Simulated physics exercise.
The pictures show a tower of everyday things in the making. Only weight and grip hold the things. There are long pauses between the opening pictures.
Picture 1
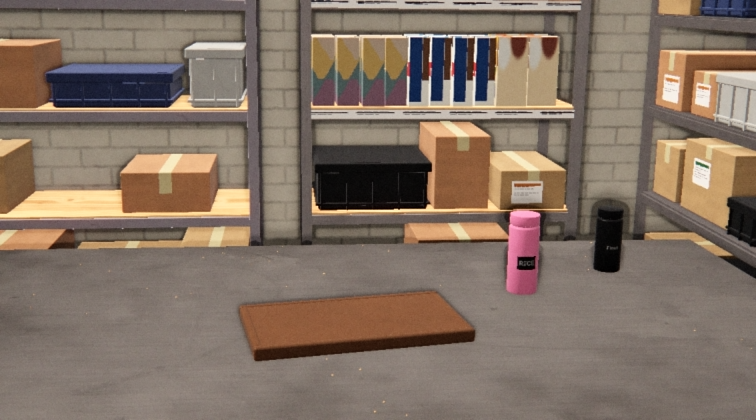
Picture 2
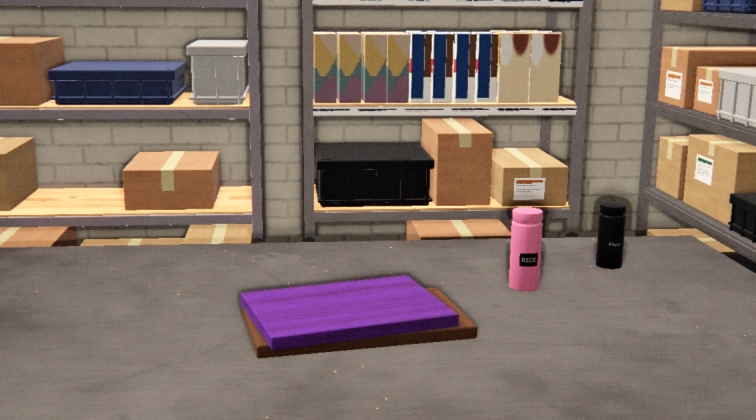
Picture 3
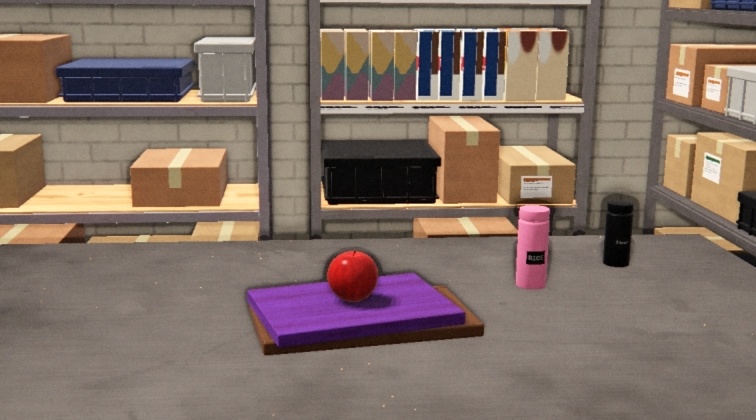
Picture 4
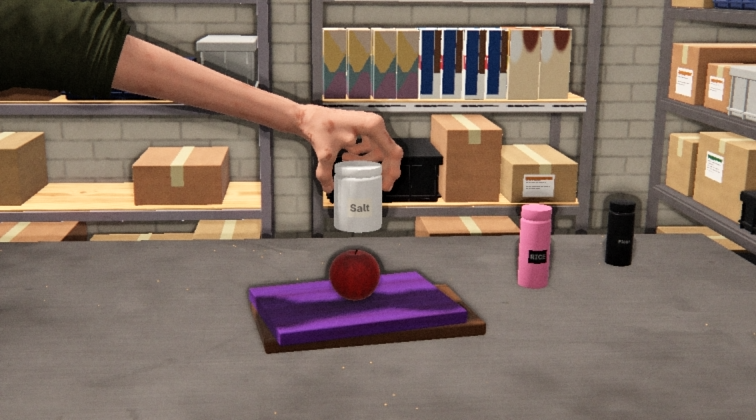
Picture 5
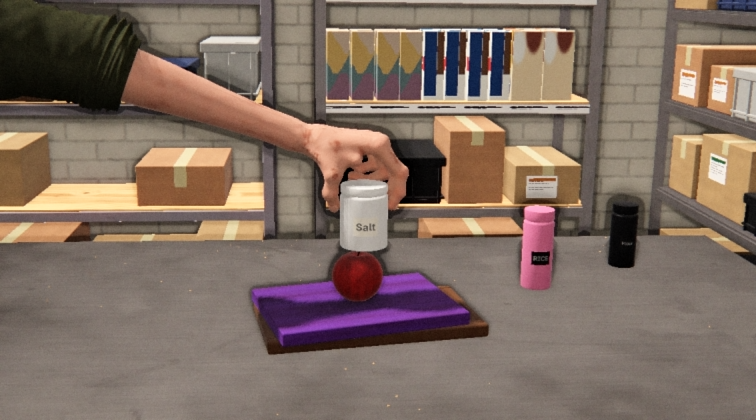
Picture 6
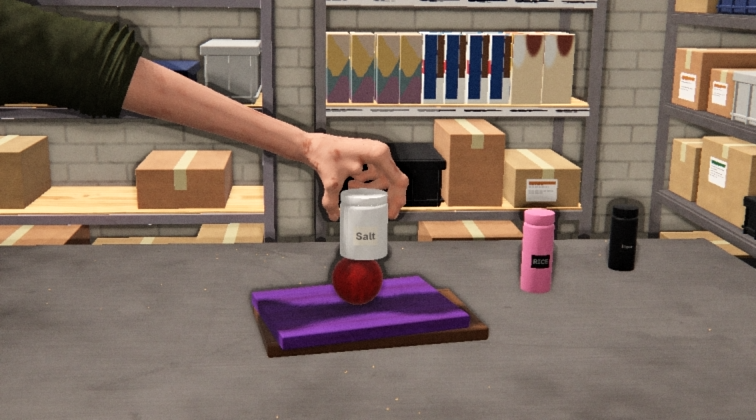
In this clip, a purple board appears on a brown board on a gray table, then a red apple appears on top, and a hand lowers a white salt jar onto the apple, still gripping it.
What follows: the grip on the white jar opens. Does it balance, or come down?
As it turns out, it comes apart.
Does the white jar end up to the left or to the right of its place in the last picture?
To the right.
Then, 0.40 s past the last view, white jar now fallen.
Then, 0.50 s past the last view, things are still on the move.
Then, 0.60 s past the last view, as before.
Finally, fallen, white jar; the other 5 still in place. Final places as the last picture's camera would see them, white jar near (551, 294). The pile gives way.
